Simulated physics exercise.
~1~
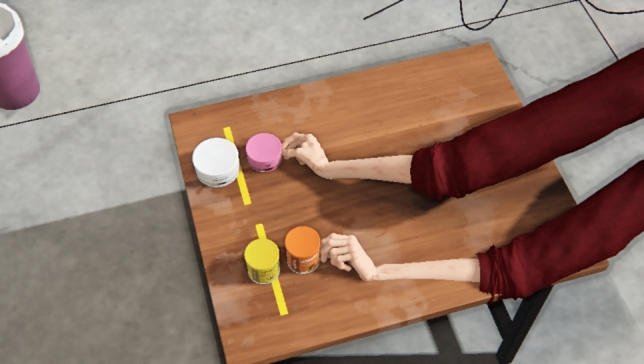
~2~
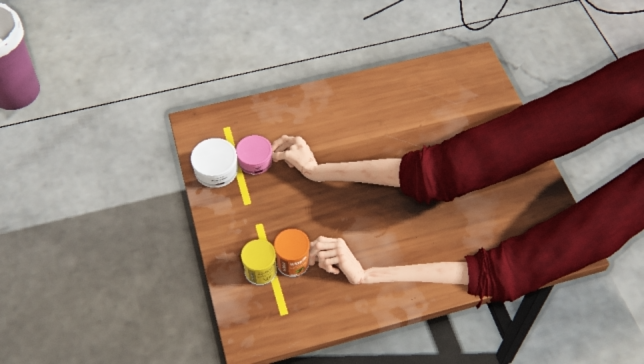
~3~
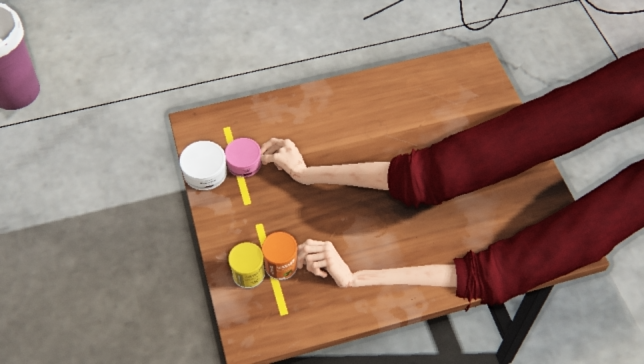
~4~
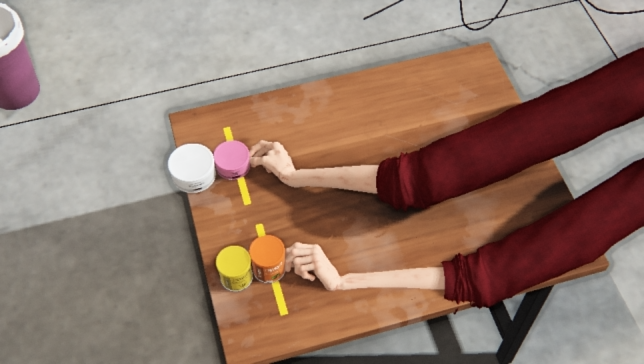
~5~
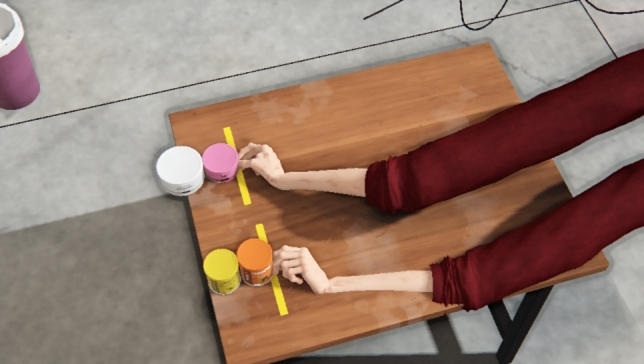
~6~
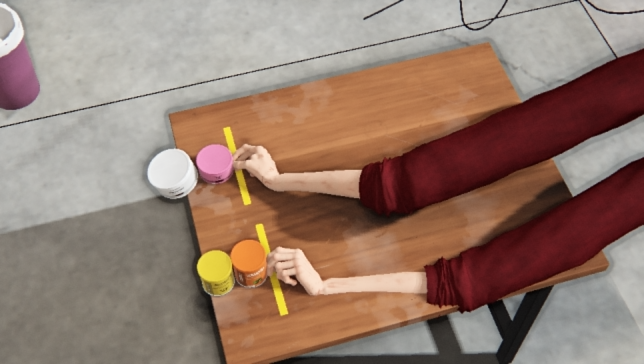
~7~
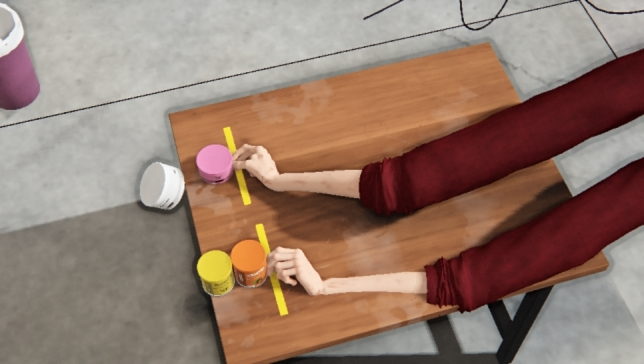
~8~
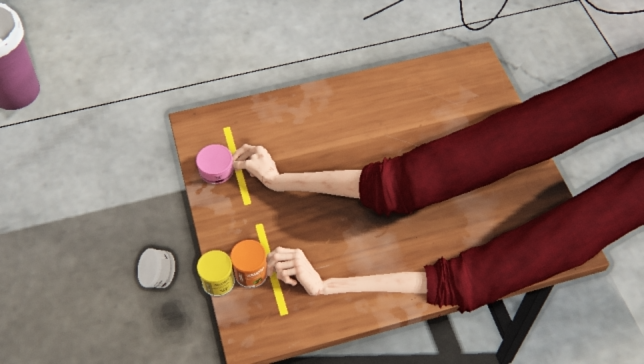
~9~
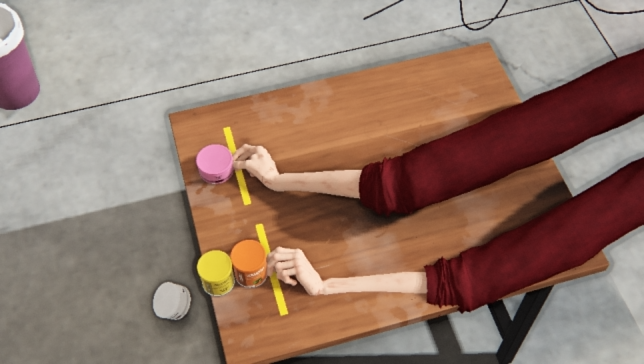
Two hands slid a pink tub and an orange pot left across a wooden table, pushing a white tub and a yellow pot past the tape marks, until the white tub tipped off the edge to the floor while the yellow pot stayed on.
